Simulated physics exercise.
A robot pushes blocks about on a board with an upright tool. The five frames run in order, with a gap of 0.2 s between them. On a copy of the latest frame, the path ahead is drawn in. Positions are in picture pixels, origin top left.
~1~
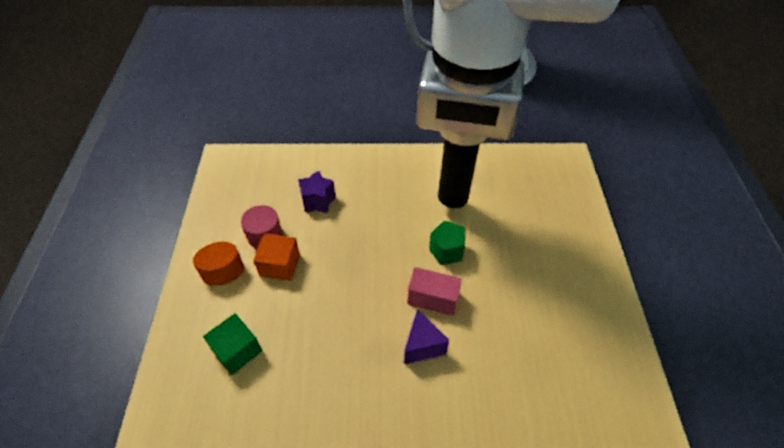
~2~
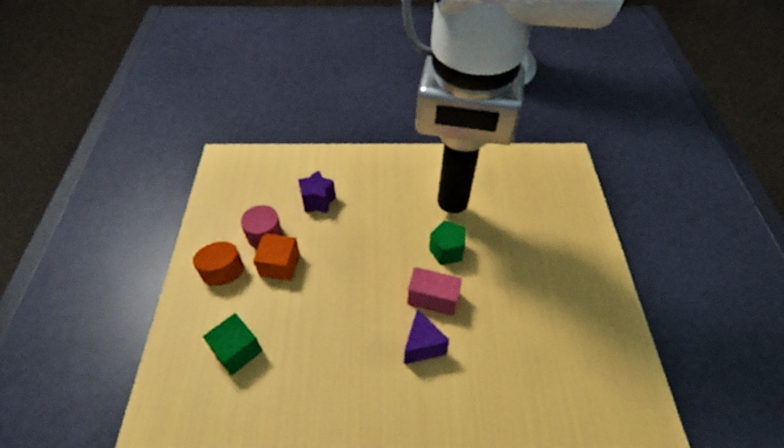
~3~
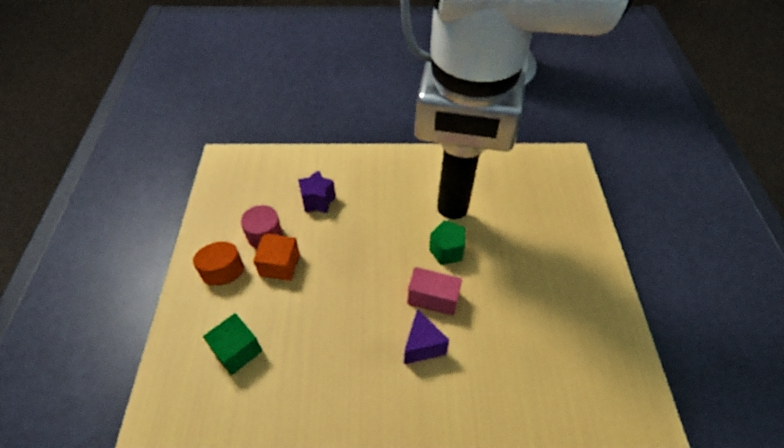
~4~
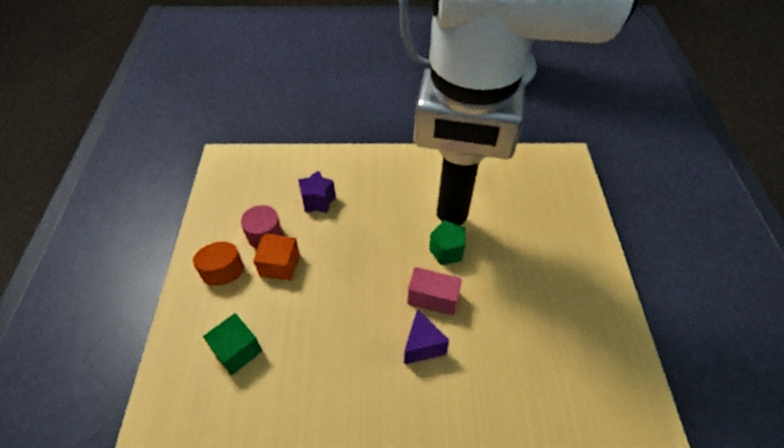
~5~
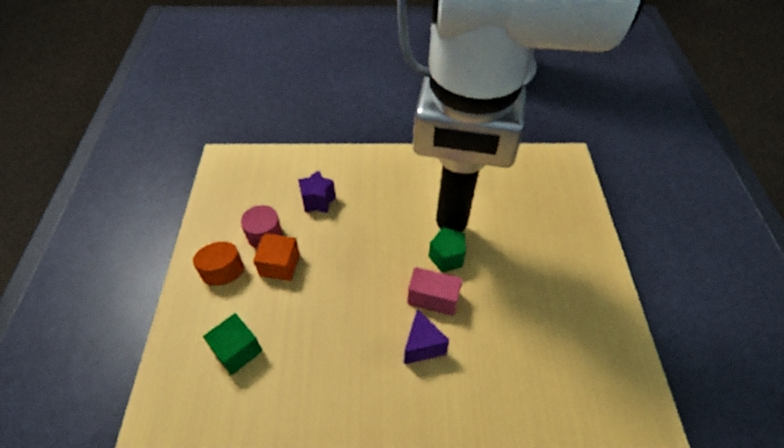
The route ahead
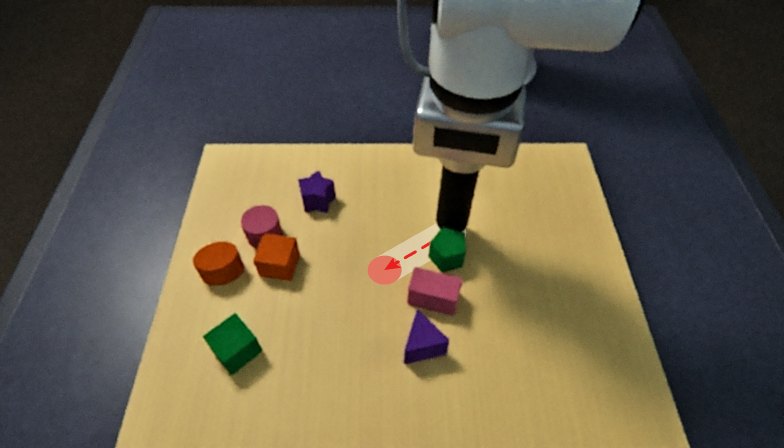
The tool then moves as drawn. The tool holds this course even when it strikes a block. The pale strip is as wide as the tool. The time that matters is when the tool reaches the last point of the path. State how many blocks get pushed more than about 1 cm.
I count one.
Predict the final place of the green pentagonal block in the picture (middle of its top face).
Located at (441, 257).
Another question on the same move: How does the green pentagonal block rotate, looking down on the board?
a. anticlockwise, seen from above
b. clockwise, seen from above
The one that fits is a, anticlockwise, seen from above.
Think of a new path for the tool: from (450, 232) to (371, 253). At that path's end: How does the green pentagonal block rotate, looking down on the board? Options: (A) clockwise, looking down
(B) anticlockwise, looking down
My pick is B.
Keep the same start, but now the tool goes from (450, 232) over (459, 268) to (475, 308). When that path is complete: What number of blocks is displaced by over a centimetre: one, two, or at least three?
Going by the path, three or more blocks will move.
Path on the board, in a line from (450, 232) to (385, 270).
What follows on the original path. Halfway along, tool (419, 240); green pentagonal block (441, 257), turned 50° anticlockwise.
At the end, tool (384, 260); pink oblong in place; green pentagonal block (441, 257), turned 50° anticlockwise.
